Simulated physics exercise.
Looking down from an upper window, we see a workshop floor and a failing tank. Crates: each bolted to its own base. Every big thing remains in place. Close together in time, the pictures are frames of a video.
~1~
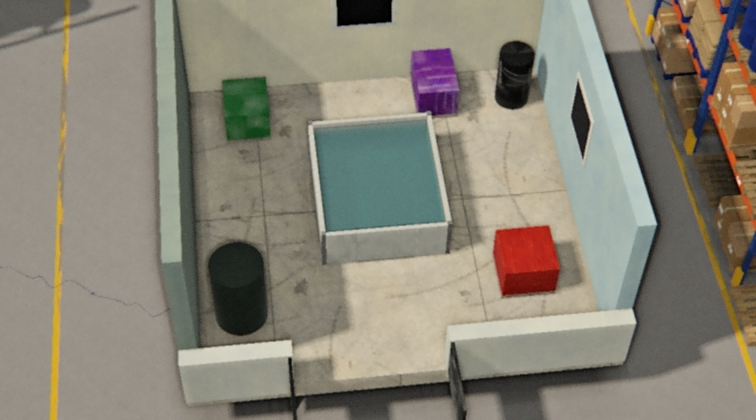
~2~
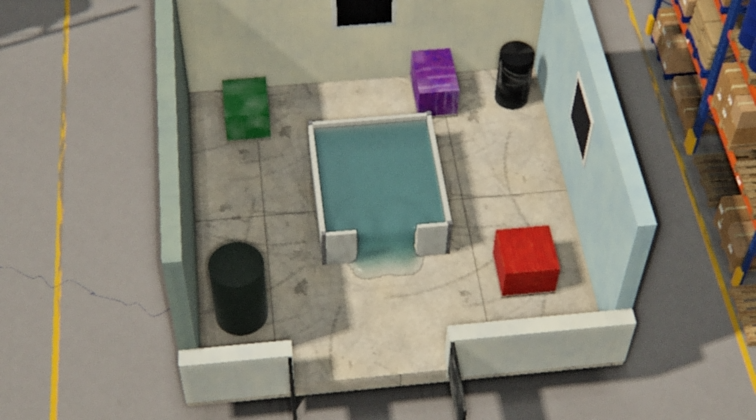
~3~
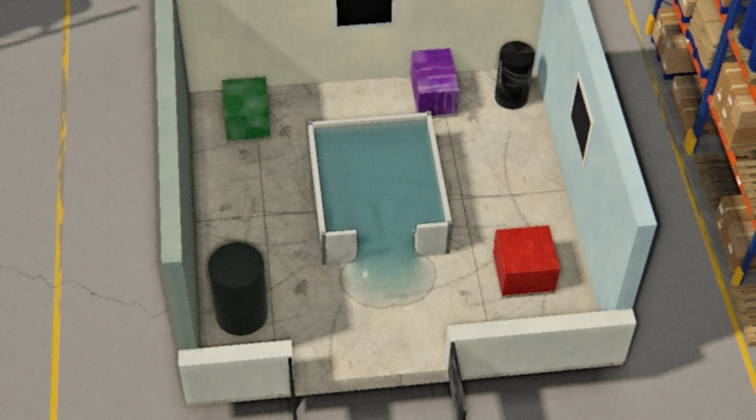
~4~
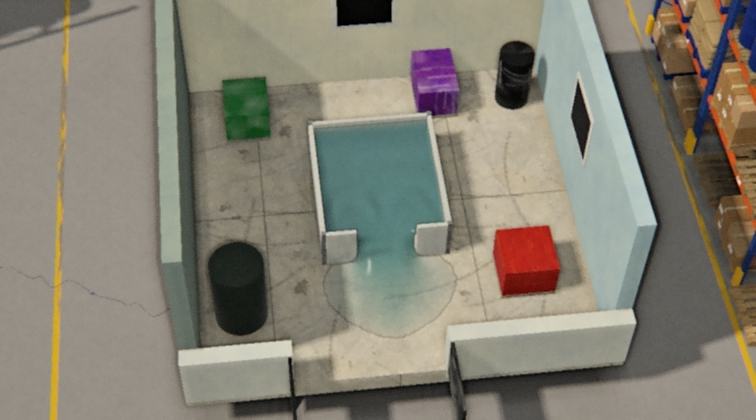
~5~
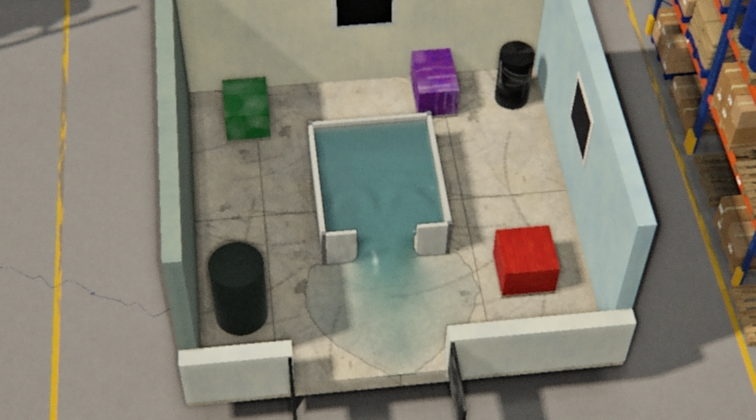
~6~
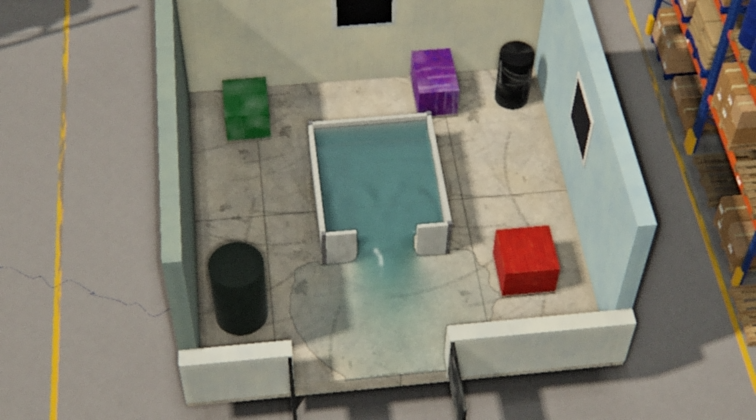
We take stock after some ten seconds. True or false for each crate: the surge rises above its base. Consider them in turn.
Purple crate: True; green crate: False; red crate: True.
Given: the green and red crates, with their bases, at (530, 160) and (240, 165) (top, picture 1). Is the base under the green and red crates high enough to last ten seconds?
So the green one gets reached and the red one stays high and dry.
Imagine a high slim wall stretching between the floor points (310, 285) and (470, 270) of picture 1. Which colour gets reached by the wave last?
That would be the purple-painted one.
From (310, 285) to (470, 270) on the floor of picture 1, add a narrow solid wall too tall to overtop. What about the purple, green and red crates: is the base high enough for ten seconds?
Purple: Reached; green: Reached; red: Reached.
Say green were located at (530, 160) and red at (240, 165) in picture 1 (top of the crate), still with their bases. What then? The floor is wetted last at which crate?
The purple one.
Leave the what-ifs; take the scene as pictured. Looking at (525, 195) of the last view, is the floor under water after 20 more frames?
Answer: Flooding.
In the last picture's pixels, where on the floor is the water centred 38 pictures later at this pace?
Centre of the water: Near (409, 227).
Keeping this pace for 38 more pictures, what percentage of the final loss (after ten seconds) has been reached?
Log: Around 80 %, estimated.
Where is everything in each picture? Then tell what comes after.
In the first frame, the open tank at (378, 175) is whole and still.
In the second frame, water pours out at (386, 248) and has run to (356, 270).
In the third frame, water pours out at (386, 249) and has run to (365, 300).
In the fourth frame, water pours out at (386, 249) and has run to (395, 333).
In the fifth frame, water pours out at (386, 248) and has run to a hidden place.
In the sixth frame, water pours out at (386, 248) and has run to a hidden place.
A moment on, water covers 25 % of the floor; the purple crate not reached, the green crate not reached, the red crate water round its plinth.
Next, water covers 30 % of the floor; the purple crate not reached, the green crate not reached, the red crate water round its plinth.
Then, water covers 40 % of the floor; the purple crate not reached, the green crate not reached, the red crate water round its plinth.
Later, water covers 60 % of the floor; the purple crate water round its plinth, the green crate water round its plinth, the red crate water round its plinth.
In the end, water covers 80 % of the floor; the purple crate was topped, the green crate stayed above the water, the red crate was topped.
